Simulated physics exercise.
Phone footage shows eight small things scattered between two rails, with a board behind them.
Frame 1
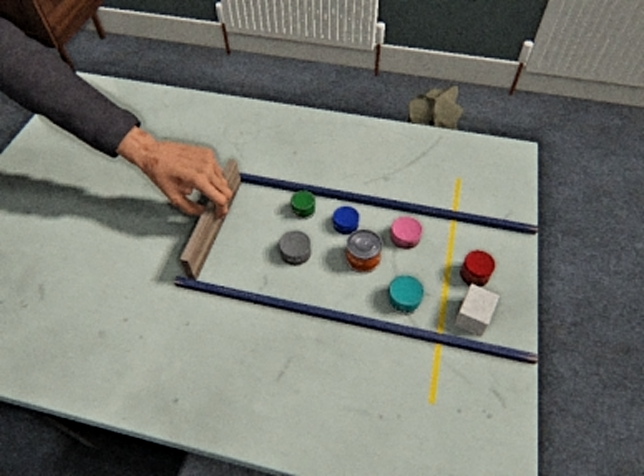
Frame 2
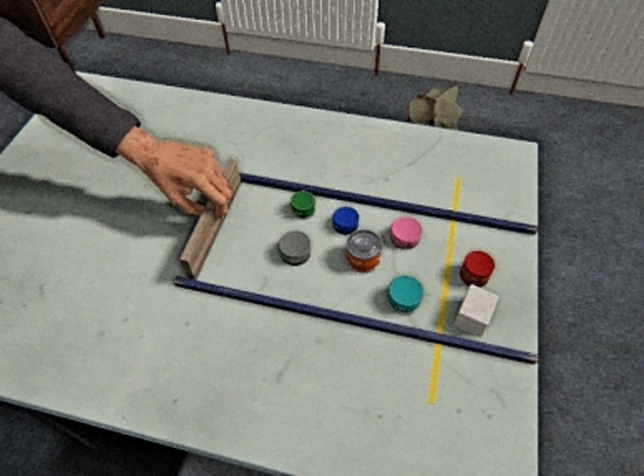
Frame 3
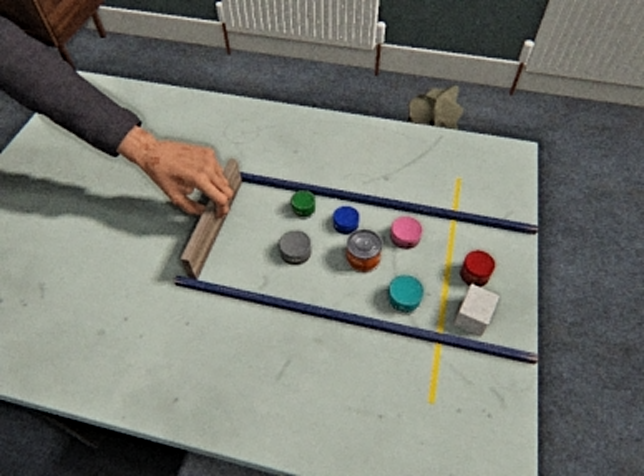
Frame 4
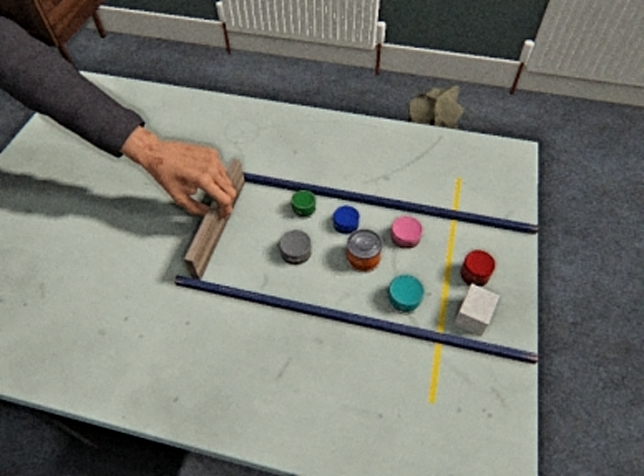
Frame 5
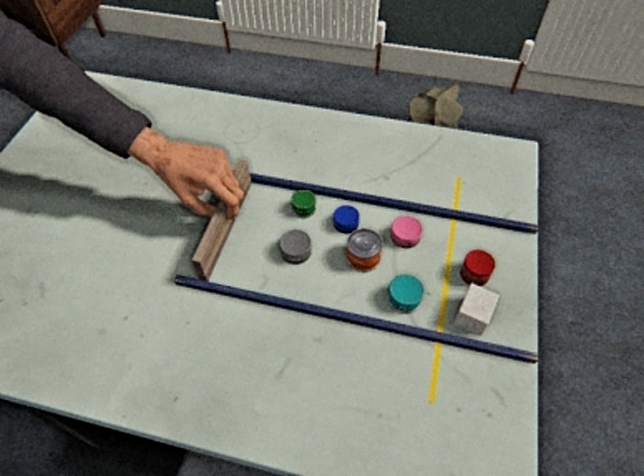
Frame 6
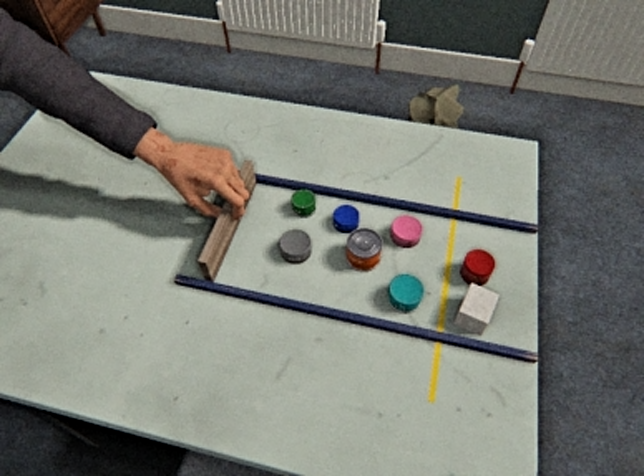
On a pale green tabletop between two dark rails, a hand slides a wooden board slightly to the right toward scattered small round containers and a white block, which stay still, the red tub and block lying beyond a yellow line.
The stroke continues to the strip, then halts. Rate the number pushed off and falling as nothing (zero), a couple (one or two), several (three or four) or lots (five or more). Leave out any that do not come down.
It is nothing.
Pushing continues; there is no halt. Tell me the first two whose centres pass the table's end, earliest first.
In order: The red tub, the white block.
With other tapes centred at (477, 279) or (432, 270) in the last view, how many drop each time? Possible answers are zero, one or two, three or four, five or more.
For the first tape it's one to two, and for the second it's none.
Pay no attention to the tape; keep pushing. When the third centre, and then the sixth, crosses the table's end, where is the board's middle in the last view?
Around (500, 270); afterwards around (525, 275).
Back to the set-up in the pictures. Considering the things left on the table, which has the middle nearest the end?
Answer: The red tub.
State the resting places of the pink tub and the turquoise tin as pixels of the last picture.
Pink tub at about (491, 243), turquoise tin at about (461, 315).
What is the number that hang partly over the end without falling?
That comes to 0 of them.
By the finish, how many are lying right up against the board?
It is in contact with 4.
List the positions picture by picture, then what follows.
The first frame shows white block (476, 310); red tub (477, 269); turquoise tin (405, 295); board (214, 217); tape (447, 274).
The second frame shows red tub (477, 269); orange pot (364, 252).
The third frame shows turquoise tin (405, 295); blue tub (346, 220).
The fourth frame shows white block (476, 310); green pot (304, 205).
The fifth frame shows red tub (477, 268); pink tub (406, 232).
The sixth frame shows white block (476, 309); red tub (477, 268); turquoise tin (406, 294); board (230, 219); tape (447, 273).
Early on, none off yet; white block at rest near (476, 309); red tub at rest near (477, 268); turquoise tin at rest near (406, 294).
Finally, the number that fall off is zero.
